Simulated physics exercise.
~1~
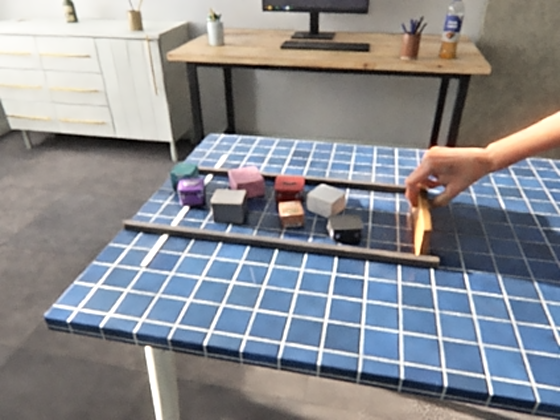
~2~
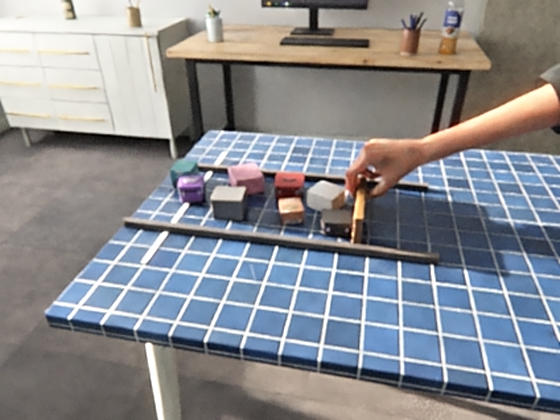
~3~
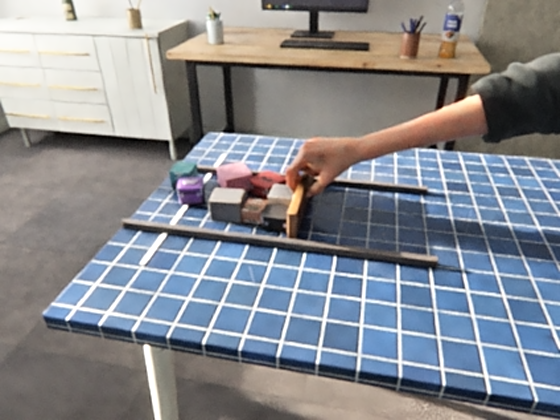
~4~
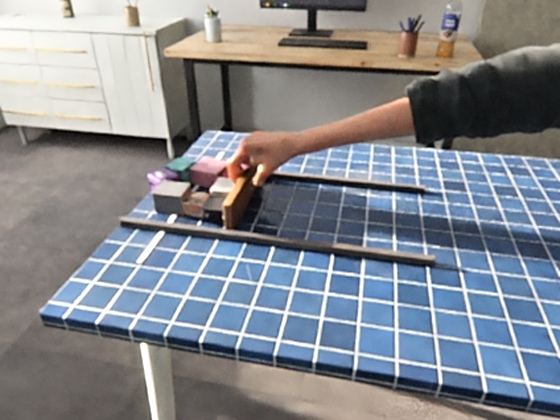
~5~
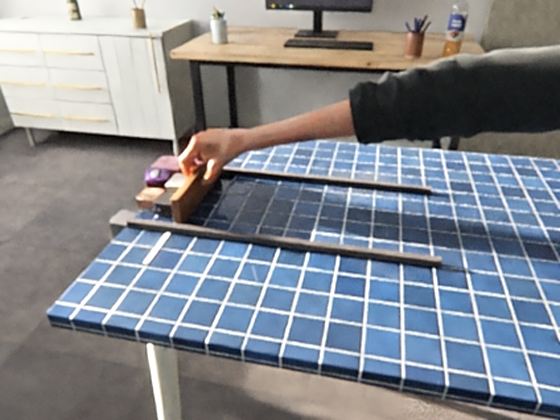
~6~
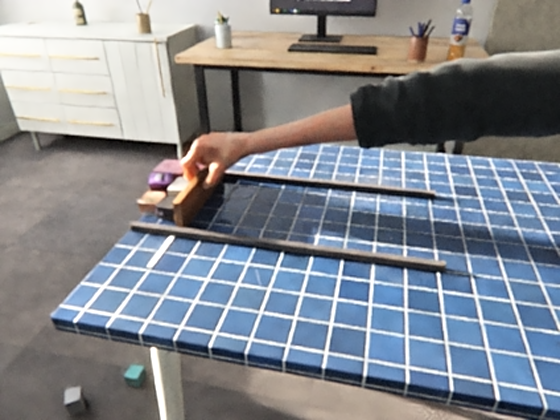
On a blue tiled table in a room, a hand slides an upright wooden board leftward between two dark rails, pushing a cluster of small coloured blocks toward the far left edge, until a grey block and a turquoise box lie on the floor while others remain bunched against the board.
